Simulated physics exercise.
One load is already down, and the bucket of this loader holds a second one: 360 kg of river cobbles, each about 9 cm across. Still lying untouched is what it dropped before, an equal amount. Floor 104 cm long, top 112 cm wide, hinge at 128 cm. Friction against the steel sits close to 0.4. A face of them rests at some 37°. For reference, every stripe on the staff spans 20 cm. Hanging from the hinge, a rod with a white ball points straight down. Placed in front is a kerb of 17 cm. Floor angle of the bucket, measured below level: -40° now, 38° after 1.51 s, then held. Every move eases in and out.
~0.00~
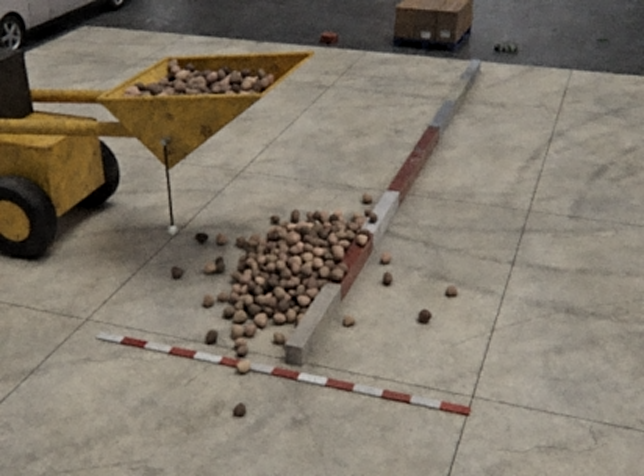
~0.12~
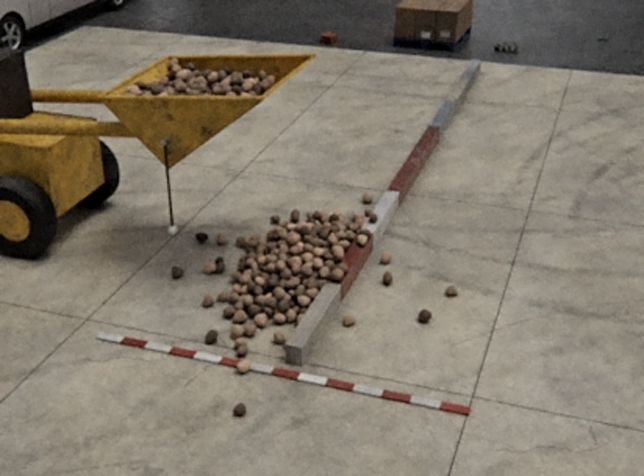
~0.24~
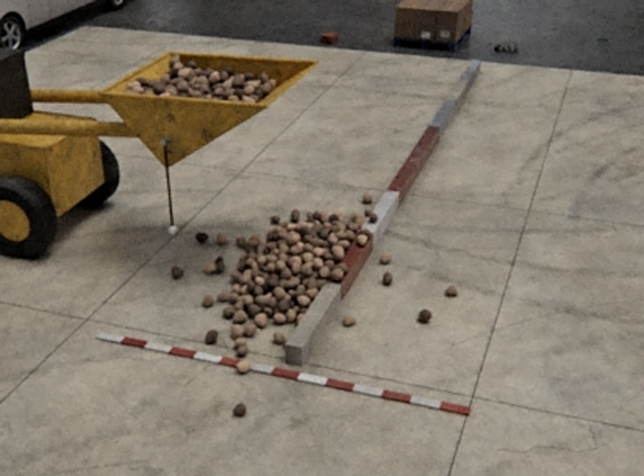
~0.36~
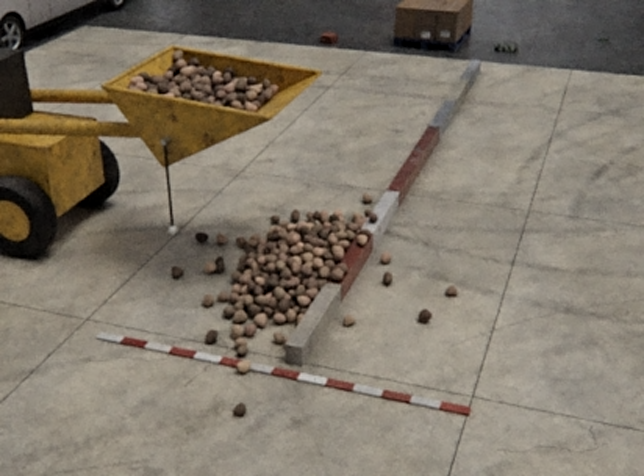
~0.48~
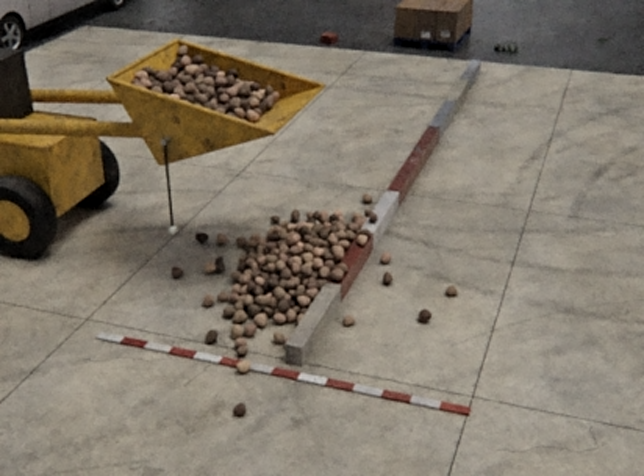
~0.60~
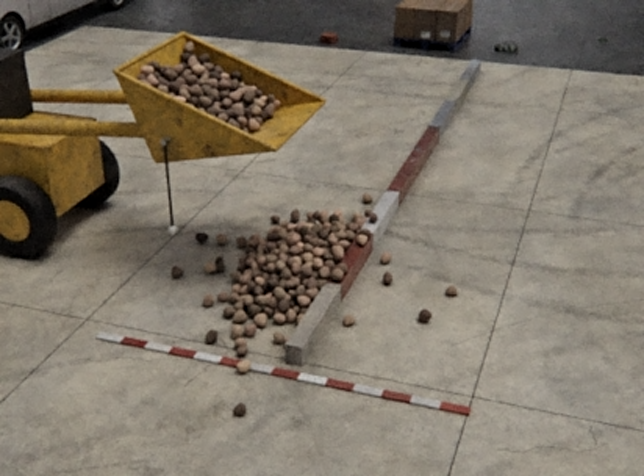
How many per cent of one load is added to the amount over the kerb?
About 21 per cent of a load.
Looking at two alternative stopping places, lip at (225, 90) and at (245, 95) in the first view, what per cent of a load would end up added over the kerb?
Some 0 percent, and then 5 percent.
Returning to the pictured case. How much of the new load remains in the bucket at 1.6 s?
55 %.
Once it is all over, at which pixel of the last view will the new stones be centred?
(313, 254).
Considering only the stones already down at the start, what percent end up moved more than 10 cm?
15 %.
After 1.1 s the floor is at 26°; in per cent of one load, 100 in the bucket, 98 on this side of the kerb, 2 over the kerb; the foremost stones are at (383, 274).
After 1.6 s the floor is at 38°; in per cent of one load, 57 in the bucket, 141 on this side of the kerb, 2 over the kerb; the foremost stones are at (383, 274).
After 2.0 s the floor is at 38°; in per cent of one load, 11 in the bucket, 179 on this side of the kerb, 10 over the kerb; the foremost stones are at (405, 279).
After 4.7 s the floor is at 38°; in per cent of one load, 0 in the bucket, 177 on this side of the kerb, 23 over the kerb; the foremost stones are at (466, 290). Net gain over the kerb, 21.
